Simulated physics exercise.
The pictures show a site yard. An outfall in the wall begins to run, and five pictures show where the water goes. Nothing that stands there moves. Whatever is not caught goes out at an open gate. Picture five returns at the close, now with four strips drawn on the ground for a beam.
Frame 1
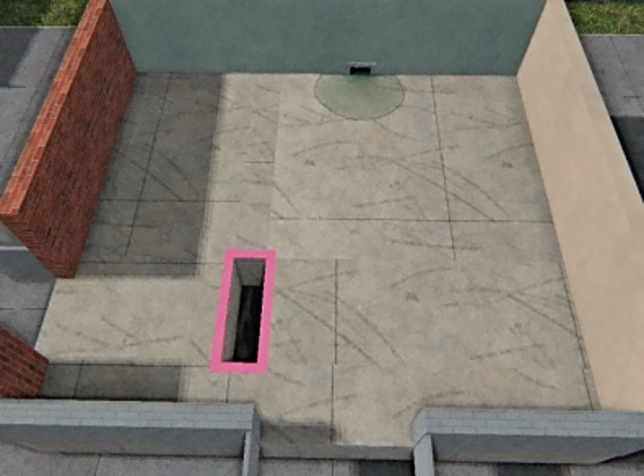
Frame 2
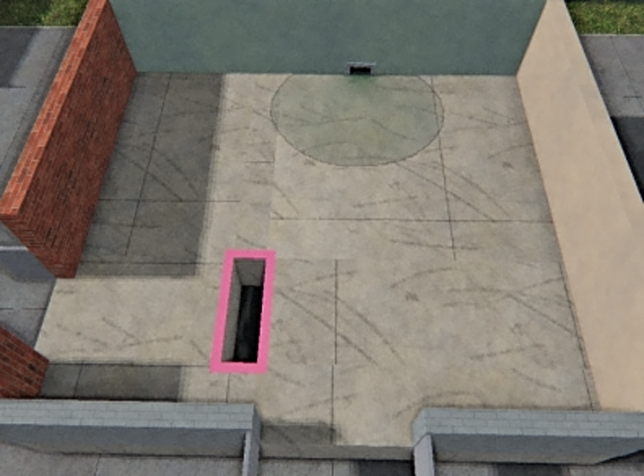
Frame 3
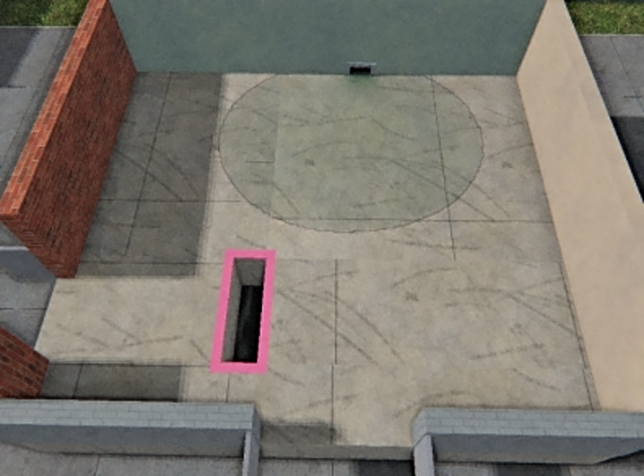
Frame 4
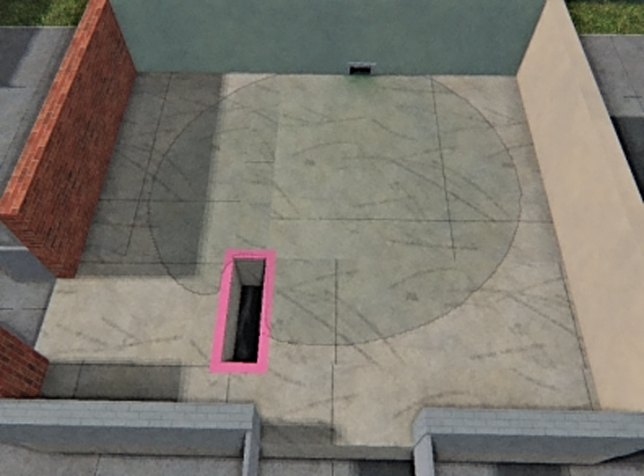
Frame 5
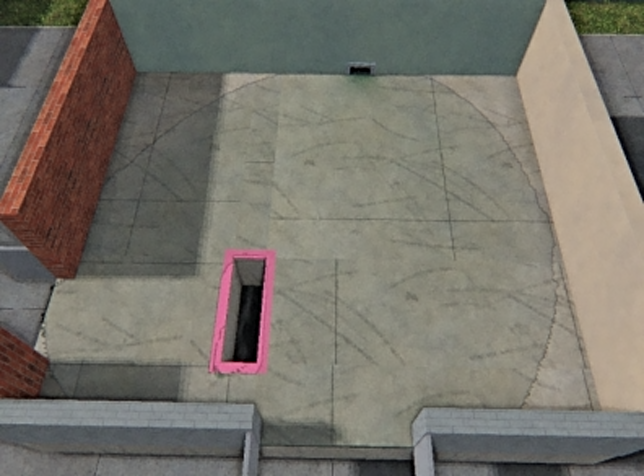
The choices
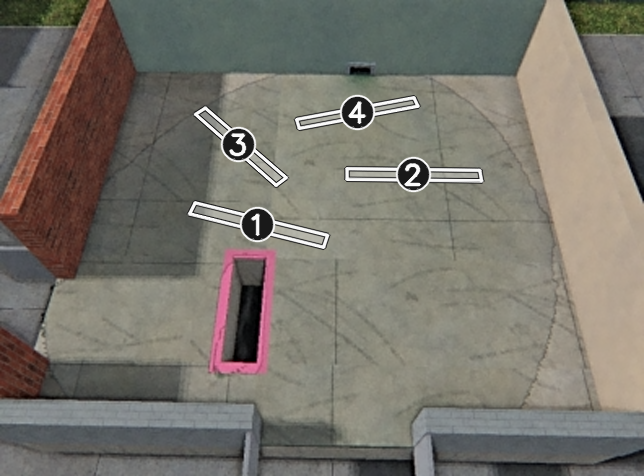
To begin with, a small greenish patch of water sits below an outlet in the back wall of a walled concrete yard. It spreads steadily outward across the floor, reaches the pink-edged pit and surrounds it, and ends up covering most of the yard.
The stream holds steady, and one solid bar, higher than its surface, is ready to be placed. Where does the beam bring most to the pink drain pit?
The answer is place 2.
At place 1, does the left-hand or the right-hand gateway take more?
The right one.
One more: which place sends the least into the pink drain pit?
1 it is.
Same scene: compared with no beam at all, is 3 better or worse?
Place 3 is worse.
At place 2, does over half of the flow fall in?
No.
In white, 1 from (192, 208) to (325, 241); 2 from (347, 173) to (480, 175); 3 from (200, 111) to (281, 181); 4 from (297, 123) to (415, 101).
Choosing 1, about 19 % of the stream goes into the pink drain pit, about 81 % out by the gates.
Choosing 2, about 39 % of the stream goes into the pink drain pit, about 61 % out by the gates.
Choosing 3, about 25 % of the stream goes into the pink drain pit, about 74 % out by the gates.
Choosing 4, about 27 % of the stream goes into the pink drain pit, about 73 % out by the gates.
